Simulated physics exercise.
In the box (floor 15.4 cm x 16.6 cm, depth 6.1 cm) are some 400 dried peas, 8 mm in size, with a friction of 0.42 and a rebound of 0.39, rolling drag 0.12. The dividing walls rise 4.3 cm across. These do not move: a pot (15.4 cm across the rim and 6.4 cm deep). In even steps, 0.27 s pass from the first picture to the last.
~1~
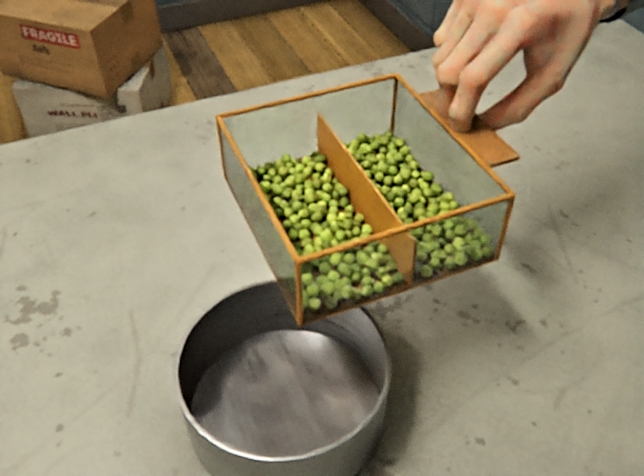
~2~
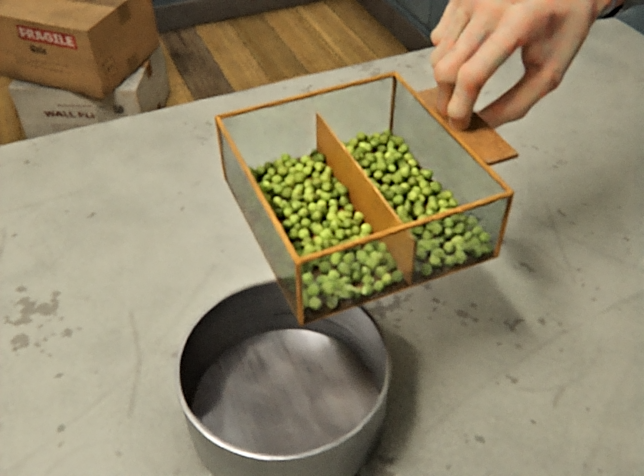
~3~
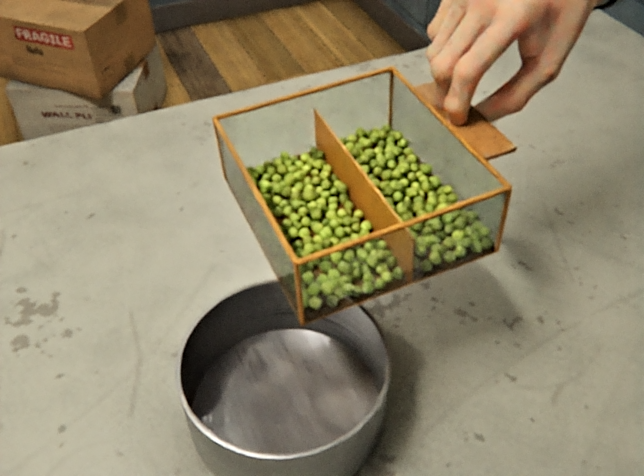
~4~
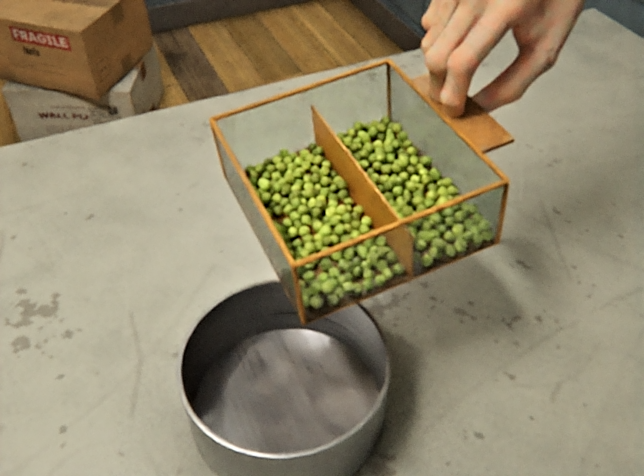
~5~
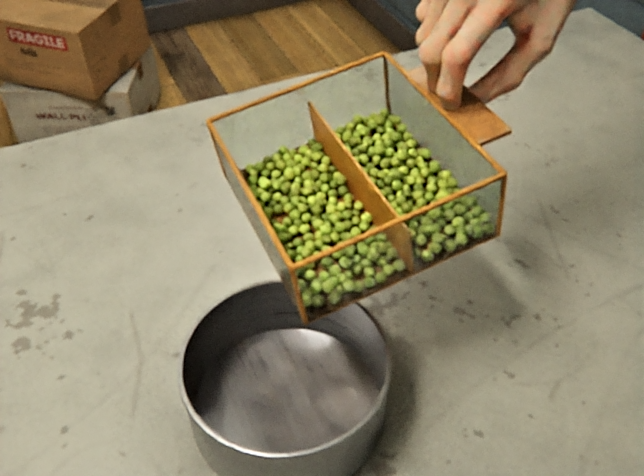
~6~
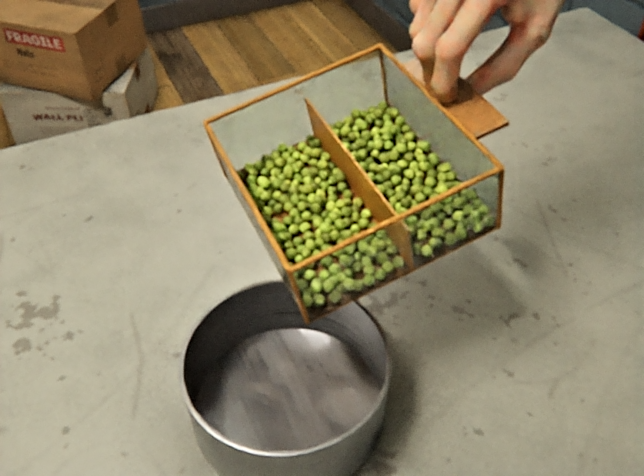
A glass-sided box with orange-brown edges and a dividing wall, holding green peas on both sides, starts out above a round grey metal pot on a grey tabletop. A hand gripping its tab at the upper right slowly tilts it slightly further, the left side low, while the pot stays put.
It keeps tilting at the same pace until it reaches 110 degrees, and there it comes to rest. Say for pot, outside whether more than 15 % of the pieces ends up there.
Pot: More; outside: More.
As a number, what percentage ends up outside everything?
My estimate is roughly 55 per cent.
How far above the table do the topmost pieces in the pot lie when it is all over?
I'd put it near 2.5 cm.
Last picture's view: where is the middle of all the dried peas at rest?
(197, 435), give or take.
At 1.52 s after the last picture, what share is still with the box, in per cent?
Roughly 100 % of the load.
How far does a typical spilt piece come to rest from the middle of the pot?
I'd put it at close to 16 cm from the middle.
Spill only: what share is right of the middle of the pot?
Roughly 0 per cent.
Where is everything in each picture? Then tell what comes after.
The first frame shows box at (410, 234); tilt 0 degrees; leading edge at (253, 180); pot at (283, 359).
The second frame shows box at (409, 233); tilt 1 degrees; leading edge at (253, 181).
The third frame shows box at (407, 231); tilt 3 degrees; leading edge at (251, 182).
The fourth frame shows box at (405, 228); tilt 6 degrees; low side left; leading edge at (248, 184).
The fifth frame shows box at (402, 226); tilt 9 degrees; low side left; leading edge at (245, 186).
The sixth frame shows box at (399, 224); tilt 12 degrees; low side left; leading edge at (243, 188); pot at (285, 357).
Then, 0.58 s after the last picture, tilt 44 degrees; box 100 %; middle of all pieces near (333, 162).
Then, 1.07 s after the last picture, tilt 72 degrees; box 100 %; middle of all pieces near (297, 156).
Then, 1.52 s after the last picture, tilt 97 degrees; box 100 %; middle of all pieces near (254, 183).
Then, 1.96 s after the last picture, tilt 110 degrees; outside 35 %, box 10 %, pot 35 %, in the air 20 %; middle of all pieces near (184, 403).
In the end, outside 55 %, box 0 %, pot 45 %.
